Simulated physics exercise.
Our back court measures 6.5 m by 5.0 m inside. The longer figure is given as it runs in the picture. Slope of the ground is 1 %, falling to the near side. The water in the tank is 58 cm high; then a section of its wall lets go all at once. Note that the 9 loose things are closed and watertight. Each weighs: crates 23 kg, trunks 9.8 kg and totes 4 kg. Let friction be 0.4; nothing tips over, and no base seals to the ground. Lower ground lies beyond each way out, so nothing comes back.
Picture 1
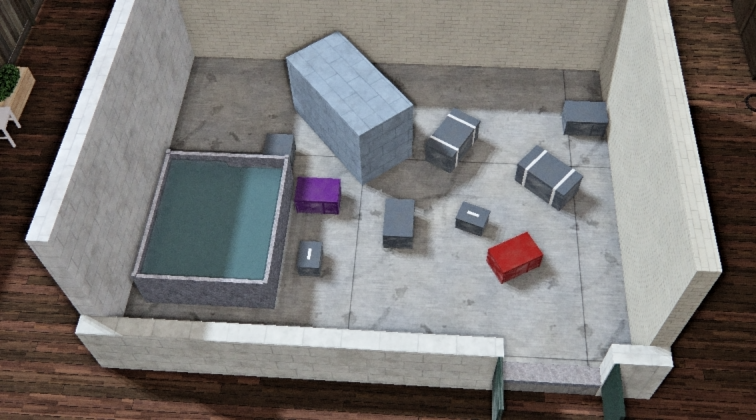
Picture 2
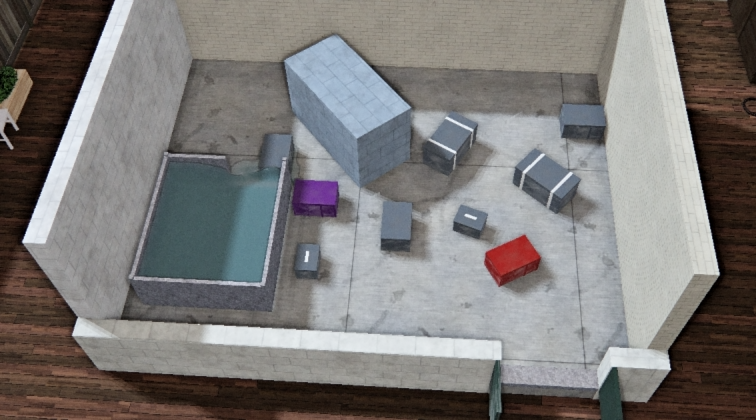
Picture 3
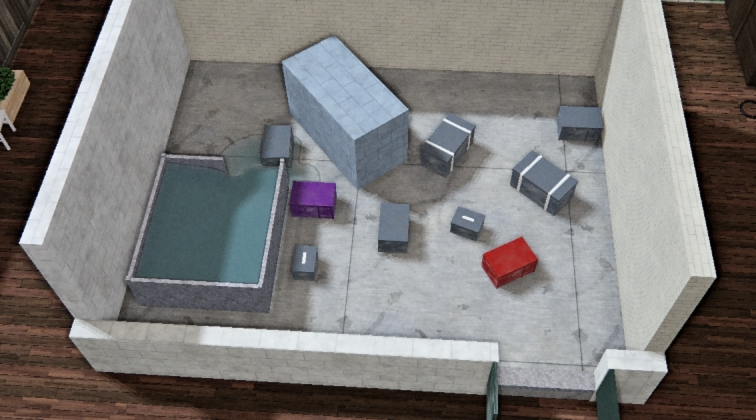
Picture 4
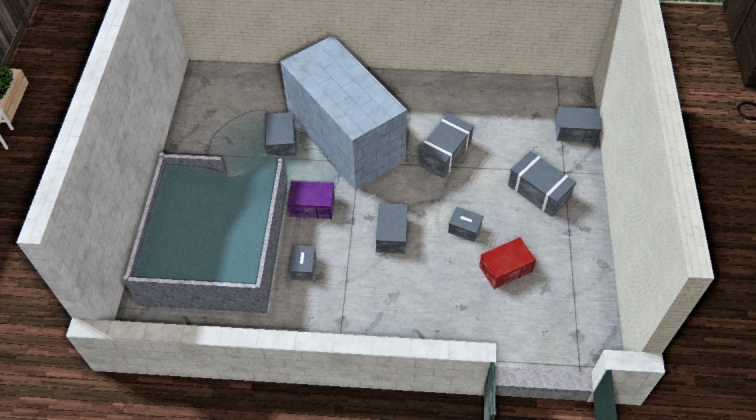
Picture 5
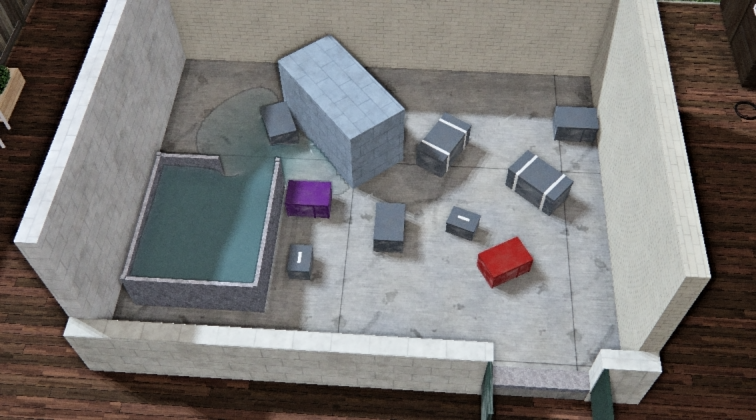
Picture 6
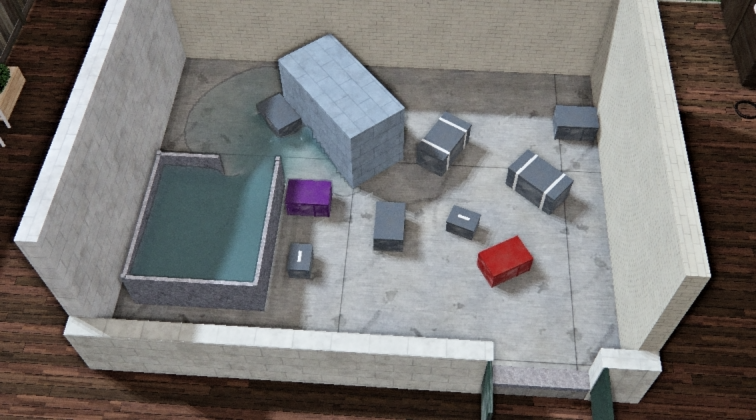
The footage shows a walled court where a gap opens in the back of a water-filled tank and a wet patch spreads behind it; a grey box there shifts slightly and turns, while the red and purple crates stay put.
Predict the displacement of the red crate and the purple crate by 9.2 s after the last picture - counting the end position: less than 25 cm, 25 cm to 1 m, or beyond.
The red crate should not go anywhere much; the purple crate should get pushed a bit.
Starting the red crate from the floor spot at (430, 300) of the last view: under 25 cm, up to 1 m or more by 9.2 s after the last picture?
What happens is that it keeps still.
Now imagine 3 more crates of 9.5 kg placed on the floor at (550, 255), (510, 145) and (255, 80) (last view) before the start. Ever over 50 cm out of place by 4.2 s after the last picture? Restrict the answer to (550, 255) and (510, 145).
Below the mark, below the mark.
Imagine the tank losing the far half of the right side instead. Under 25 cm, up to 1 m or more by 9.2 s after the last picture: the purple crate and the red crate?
The purple crate is swept a long way; the red crate is swept a long way.
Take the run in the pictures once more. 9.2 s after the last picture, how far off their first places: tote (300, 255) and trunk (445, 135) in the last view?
First 60 cm, then 140 cm.
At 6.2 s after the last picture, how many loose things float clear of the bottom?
I'd say 2 of them.
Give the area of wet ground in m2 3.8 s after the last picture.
I'd put it close to 20 m2.
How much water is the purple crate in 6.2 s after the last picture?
Close to 3 centimetres.
Then, 1.2 s after the last picture the red crate is near (506, 255), 0.0 m from its start, aground; the purple crate is near (307, 197), 0.1 m from its start, aground; 0 of 9 are out; 1 afloat.
Then, 3.8 s after the last picture the red crate is near (506, 255), 0.0 m from its start, aground; the purple crate is near (301, 215), 0.4 m from its start, aground; 0 of 9 are out; 0 afloat.
Then, 6.2 s after the last picture the red crate is near (506, 255), 0.0 m from its start, aground; the purple crate is near (301, 215), 0.4 m from its start, aground; 0 of 9 are out; 2 afloat.
Then, 9.2 s after the last picture the red crate is near (506, 255), 0.0 m from its start, aground; the purple crate is near (301, 215), 0.4 m from its start, aground; 0 of 9 are out; 3 afloat.
